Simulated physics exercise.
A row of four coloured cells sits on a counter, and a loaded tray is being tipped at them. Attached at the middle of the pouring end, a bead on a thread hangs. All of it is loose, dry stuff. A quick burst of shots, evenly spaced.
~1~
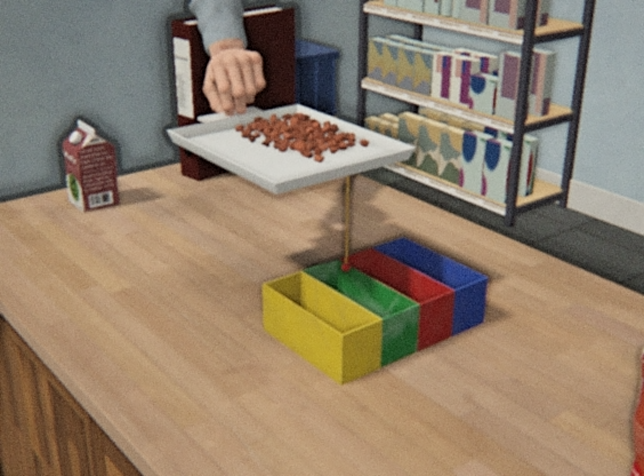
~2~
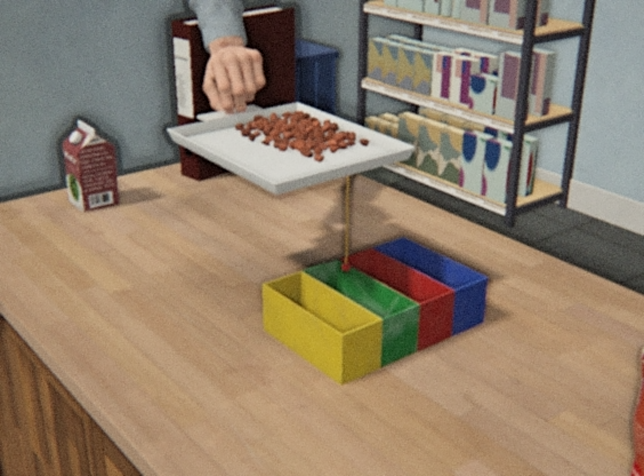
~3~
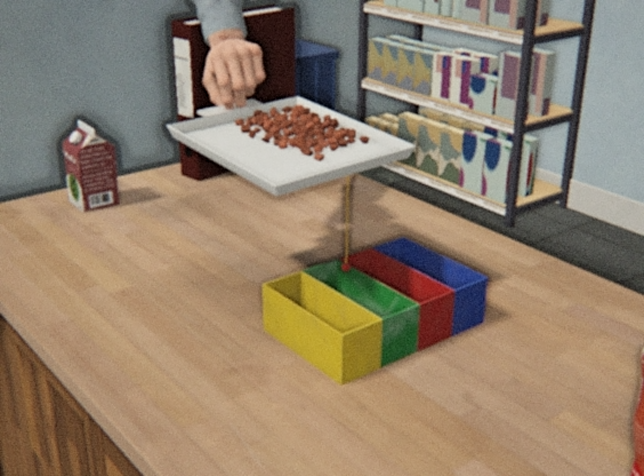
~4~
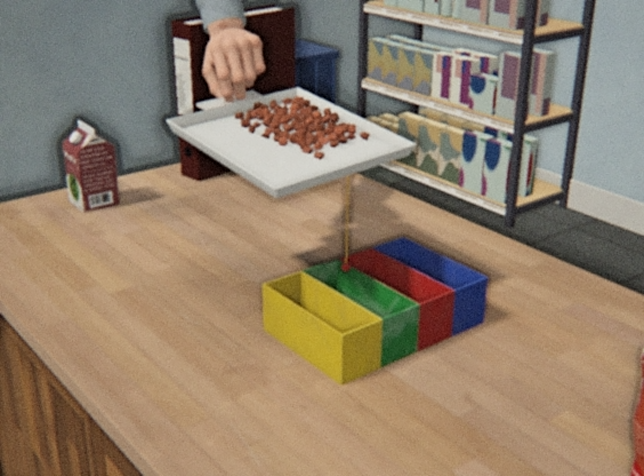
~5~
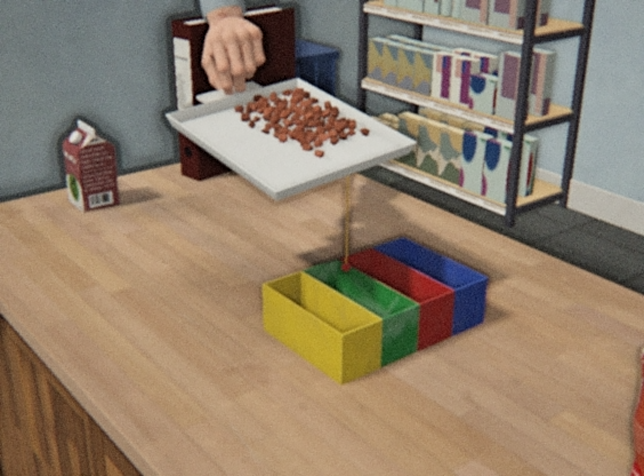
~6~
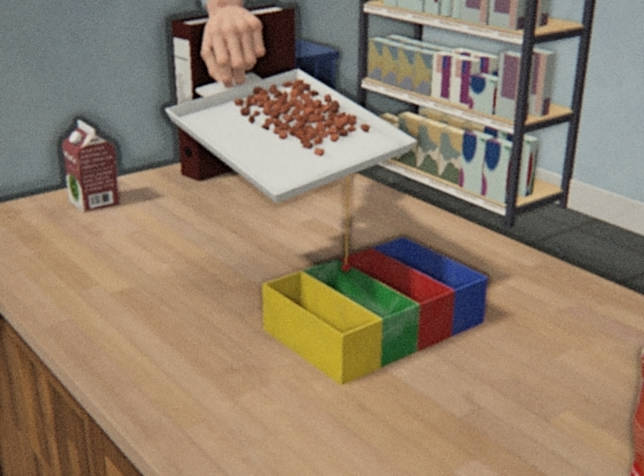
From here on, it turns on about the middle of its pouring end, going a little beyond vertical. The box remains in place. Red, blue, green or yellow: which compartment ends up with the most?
The yellow one.
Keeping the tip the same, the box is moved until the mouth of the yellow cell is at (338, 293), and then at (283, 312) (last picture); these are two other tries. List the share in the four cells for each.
You'd get near 20 percent first and near 90 percent next.
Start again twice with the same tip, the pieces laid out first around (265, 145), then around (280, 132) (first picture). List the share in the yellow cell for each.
Roughly 40 % and then 50 %.
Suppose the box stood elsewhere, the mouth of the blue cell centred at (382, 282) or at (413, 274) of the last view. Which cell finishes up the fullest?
Placing A: The green one / placing B: The yellow one.
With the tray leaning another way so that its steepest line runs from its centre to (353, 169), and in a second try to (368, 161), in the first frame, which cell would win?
First aim: That red cell. Second aim: The blue cell.
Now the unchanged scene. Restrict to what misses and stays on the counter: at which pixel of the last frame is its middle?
About (261, 378) in the last picture.
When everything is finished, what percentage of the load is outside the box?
Share outside: Near 50 %.
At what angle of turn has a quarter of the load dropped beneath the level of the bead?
The angle is around 60°.
Shortly afterwards, tray tipped steeply; near two thirds on the tray; a little in the yellow cell; near a quarter falling or outside the box.
Next, tray tipped right over; a little on the tray; near a quarter in the yellow cell; only a few in the green cell; near two thirds falling or outside the box.
Some moments later, tray tipped past a quarter turn; near half in the yellow cell; a little in the green cell; near half falling or outside the box.
In the end, tray tipped past a quarter turn; near half in the yellow cell; a little in the green cell; none at all in the red cell; none at all in the blue cell; near half outside the box.
